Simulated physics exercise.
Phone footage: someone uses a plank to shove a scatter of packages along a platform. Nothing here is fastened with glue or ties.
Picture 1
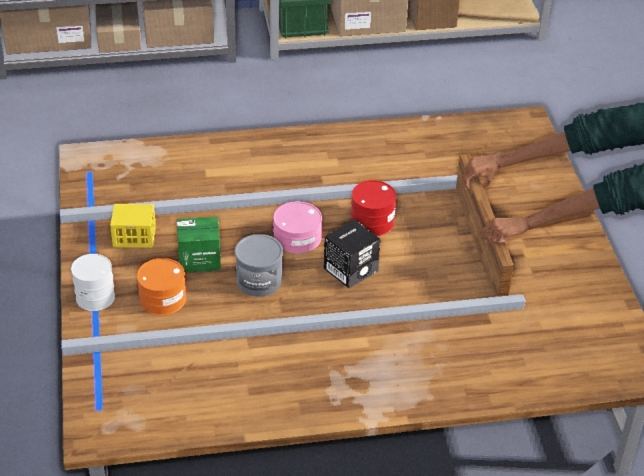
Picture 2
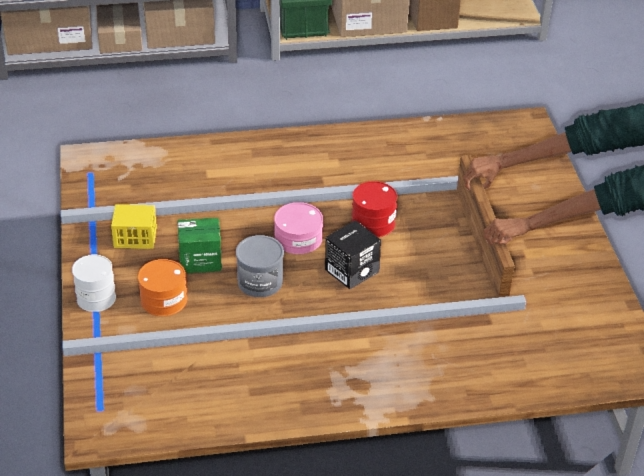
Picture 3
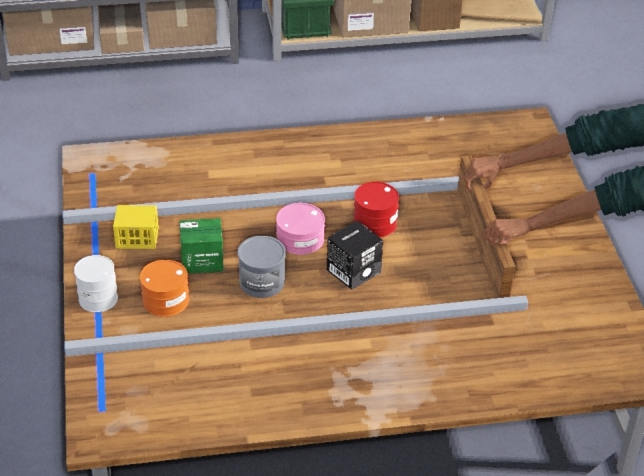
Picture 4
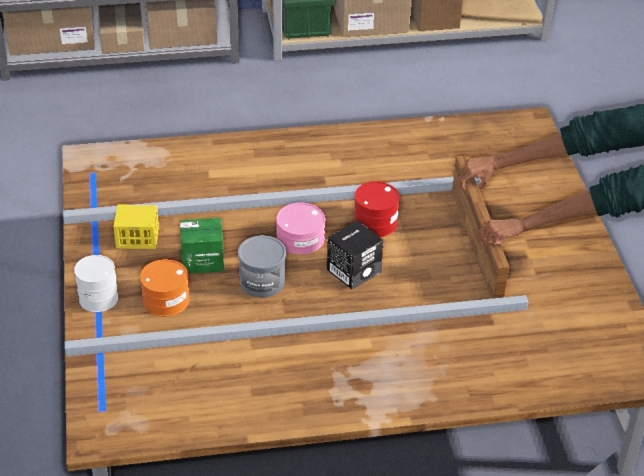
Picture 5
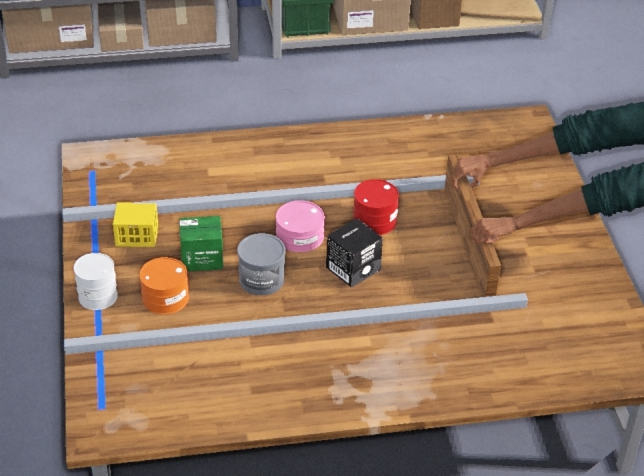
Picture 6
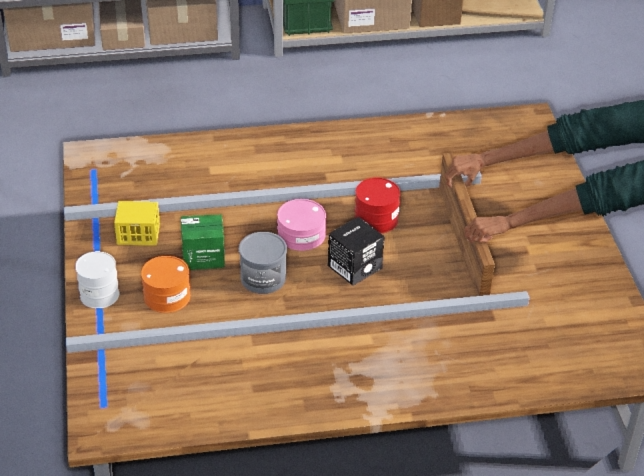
At first, two hands hold a wooden plank at the right of a wooden table, where seven colourful cans and boxes sit between two grey rails. The hands then push the plank a short way left, still leaving a gap before the red can and black box, while the items stay in place.
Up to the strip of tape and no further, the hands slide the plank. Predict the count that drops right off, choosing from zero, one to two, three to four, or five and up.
After that push, what drops off the edge is a minimum of five.
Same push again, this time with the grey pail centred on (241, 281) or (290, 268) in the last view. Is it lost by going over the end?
Taking them in order, it remains on top and then remains on top.
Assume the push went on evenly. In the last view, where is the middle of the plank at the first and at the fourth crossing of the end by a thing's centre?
At (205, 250) for the first, at (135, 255) for the fourth.
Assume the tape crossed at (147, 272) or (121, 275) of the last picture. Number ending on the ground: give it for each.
In that order 3 and 6.
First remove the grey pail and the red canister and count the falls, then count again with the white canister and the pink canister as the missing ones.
Fallen: 3 in the first try, 4 in the other.
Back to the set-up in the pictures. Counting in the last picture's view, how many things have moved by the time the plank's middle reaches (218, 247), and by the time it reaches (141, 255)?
8 at one spot and 8 at the other.
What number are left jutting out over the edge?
Overhang count: 2.
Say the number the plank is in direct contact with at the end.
That number would be 2.
A little later, none off yet; white canister at rest near (98, 280); yellow crate at rest near (137, 223); orange canister at rest near (166, 284).
Next, none off yet; white canister at rest near (98, 280); yellow crate at rest near (137, 223); orange canister shifted a little near (157, 286).
Later still, none off yet; white canister tilted well over near (31, 306); yellow crate shifted about its own width near (91, 222); orange canister shifted well along near (72, 310).
When it is over, the number that fall off is five or more; down, pink canister, grey pail, green parcel, orange canister, yellow crate and white canister.
